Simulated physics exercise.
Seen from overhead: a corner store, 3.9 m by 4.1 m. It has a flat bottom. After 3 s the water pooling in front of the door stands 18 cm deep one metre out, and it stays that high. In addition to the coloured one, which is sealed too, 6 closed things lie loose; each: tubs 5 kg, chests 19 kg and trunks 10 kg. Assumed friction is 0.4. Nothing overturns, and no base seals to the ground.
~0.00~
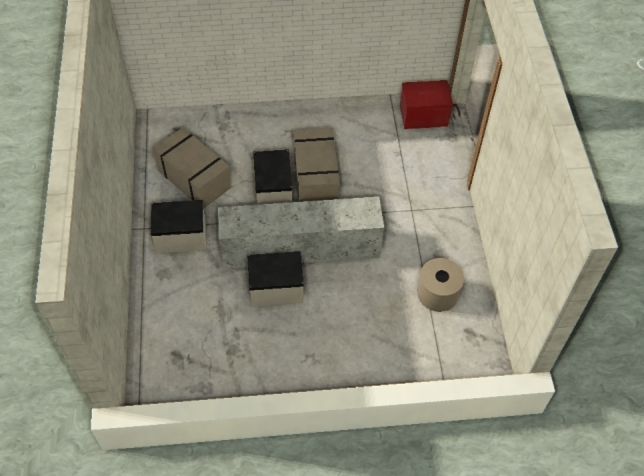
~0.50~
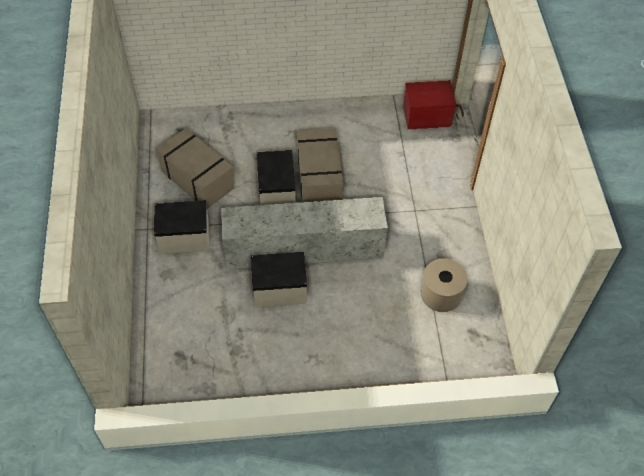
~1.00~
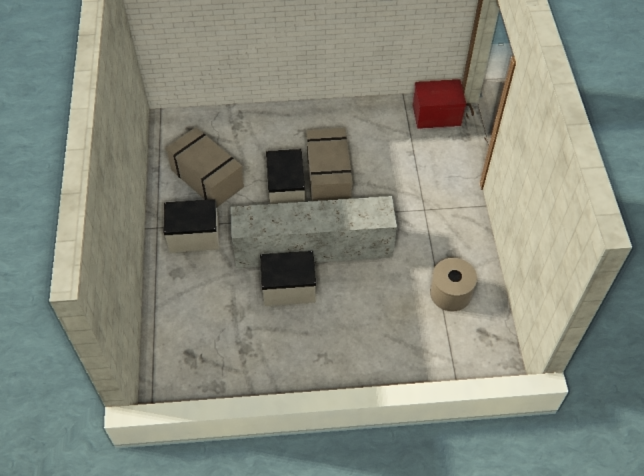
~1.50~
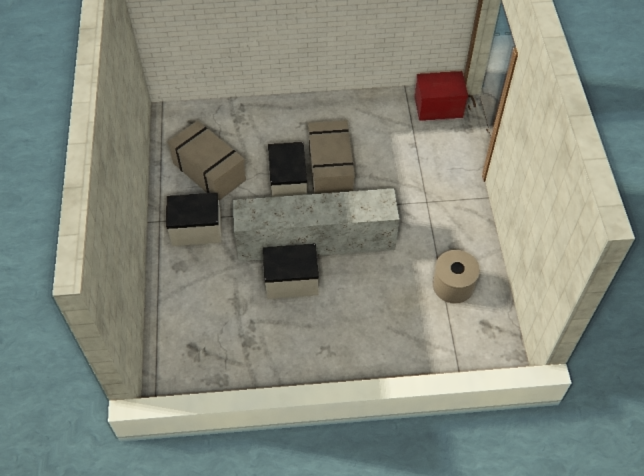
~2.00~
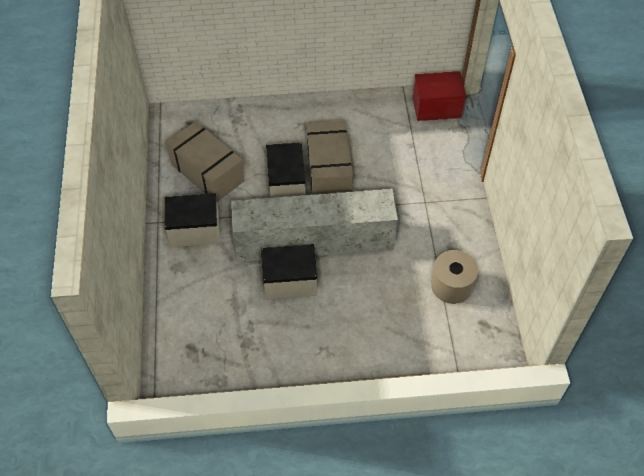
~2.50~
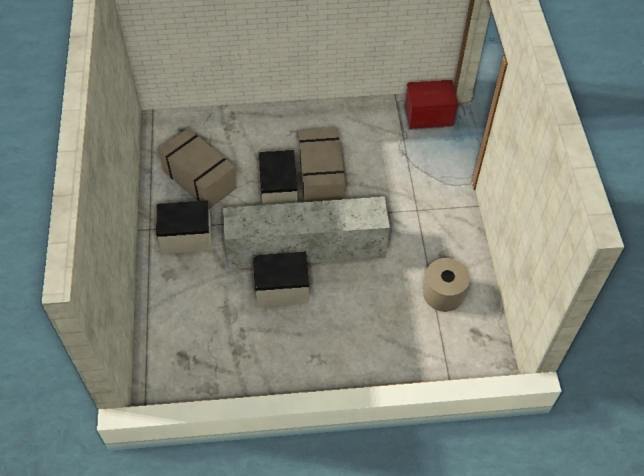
The video shows an overhead view of a walled room with a red chest, several brown and black-topped boxes, a grey block and a round container, all staying put while a little water spreads inside the doorway at upper right.
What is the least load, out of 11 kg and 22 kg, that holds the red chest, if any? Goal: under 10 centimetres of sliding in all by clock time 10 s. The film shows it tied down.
The least is neither of them.
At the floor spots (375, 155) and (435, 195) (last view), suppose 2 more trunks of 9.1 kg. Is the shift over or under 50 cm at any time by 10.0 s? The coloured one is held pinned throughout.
First one: Beyond the limit; second one: Beyond the limit.
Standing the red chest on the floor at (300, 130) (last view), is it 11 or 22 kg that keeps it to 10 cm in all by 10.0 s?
Here both come up short.
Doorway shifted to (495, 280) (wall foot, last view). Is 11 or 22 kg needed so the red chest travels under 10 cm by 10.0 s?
Answer: Only the upper mass works.
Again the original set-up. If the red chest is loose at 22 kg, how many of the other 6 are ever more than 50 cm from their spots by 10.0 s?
3.
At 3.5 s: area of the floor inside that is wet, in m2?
About 2.5 m2.
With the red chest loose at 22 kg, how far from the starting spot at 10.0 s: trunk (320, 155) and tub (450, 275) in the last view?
150 cm, 0 cm.
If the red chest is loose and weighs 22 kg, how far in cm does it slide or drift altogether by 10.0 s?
250 cm or so in all.
After 3.5 s the red chest would be 33 cm from its start with 11 kg and 7 cm from its start with 22 kg; 6 cm of water round it then.
After 4.5 s the red chest would be 122 cm from its start with 11 kg and 66 cm from its start with 22 kg; 7 cm of water round it then.
After 7.0 s the red chest would be 316 cm from its start with 11 kg and 176 cm from its start with 22 kg; 8 cm of water round it then.
After 10.0 s the red chest would be 348 cm from its start with 11 kg and 239 cm from its start with 22 kg; 14 cm of water round it then.
